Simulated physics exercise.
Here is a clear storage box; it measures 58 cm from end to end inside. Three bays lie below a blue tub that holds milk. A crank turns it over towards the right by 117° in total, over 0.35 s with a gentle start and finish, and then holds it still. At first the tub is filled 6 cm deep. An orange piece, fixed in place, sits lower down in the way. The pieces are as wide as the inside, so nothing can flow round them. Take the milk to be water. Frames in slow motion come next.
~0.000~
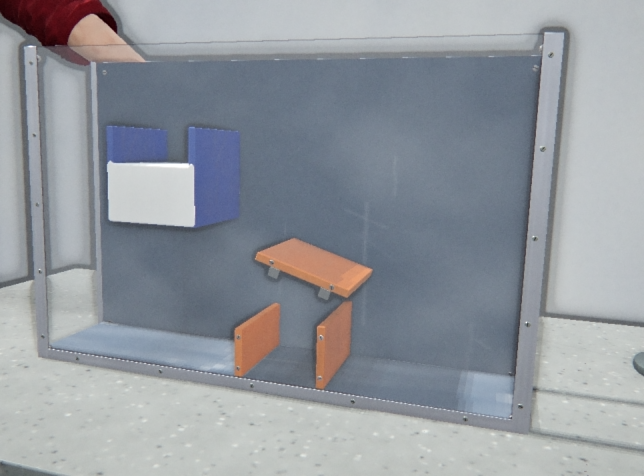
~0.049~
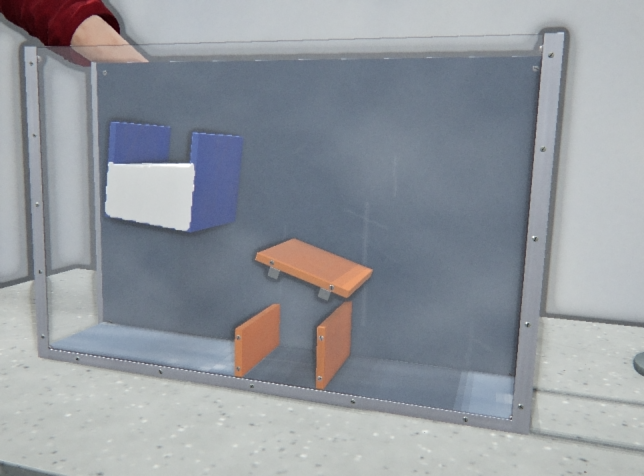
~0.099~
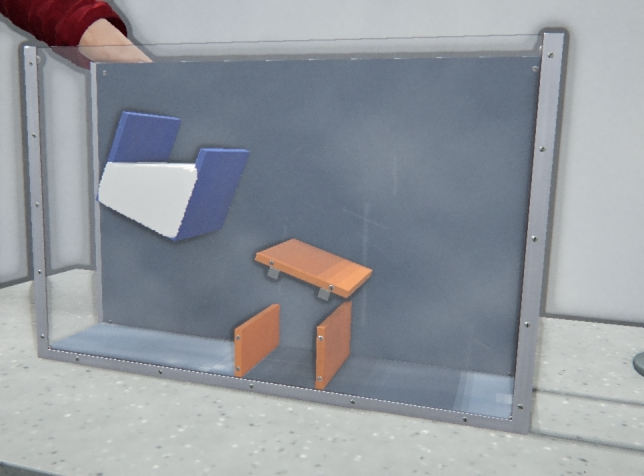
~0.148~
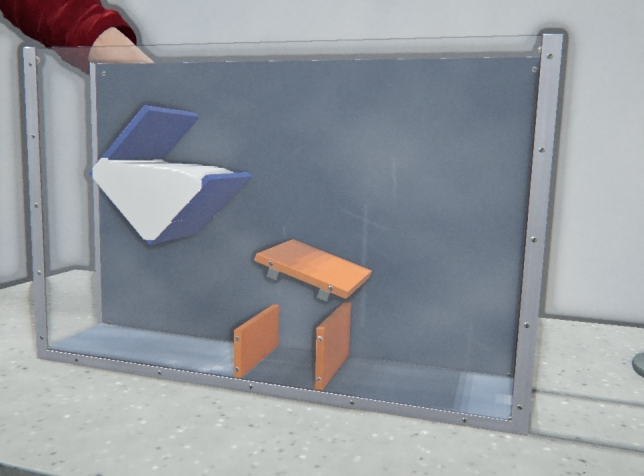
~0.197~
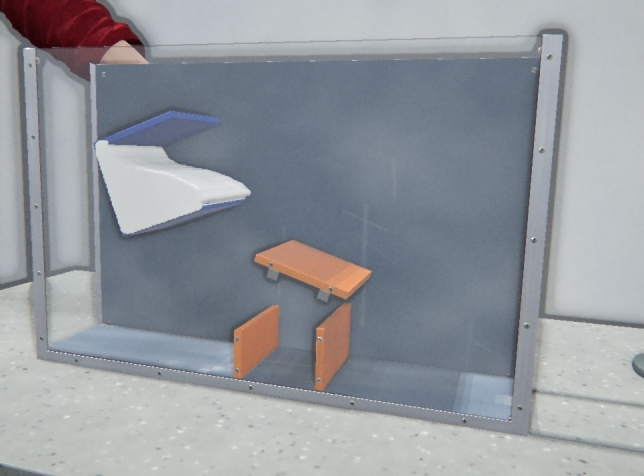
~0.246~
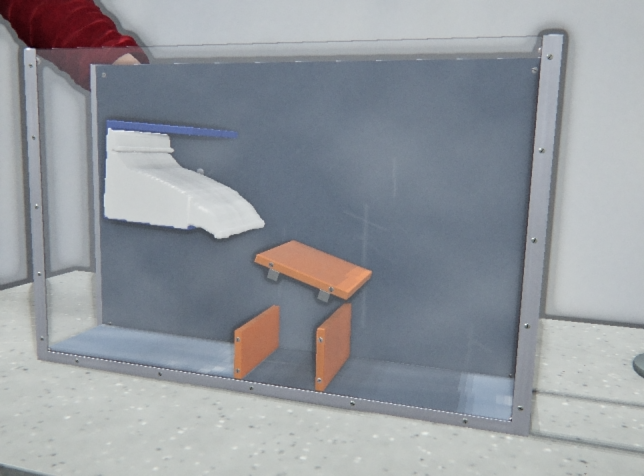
A blue tub of white milk turned over to the right inside a clear box, and the milk slid toward its lip and began pouring out above a slanted orange piece.
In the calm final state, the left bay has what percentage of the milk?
Roughly 90 per cent of the milk.
Then, 0.43 s in, 54 per cent is down, the largest part in the left bay.
Then, 0.67 s in, 72 per cent is down, the largest part in the left bay.
Then, 0.98 s in, 100 per cent is down, the largest part in the left bay.
Finally, the split from left to right is 88, 11 and 1 per cent.
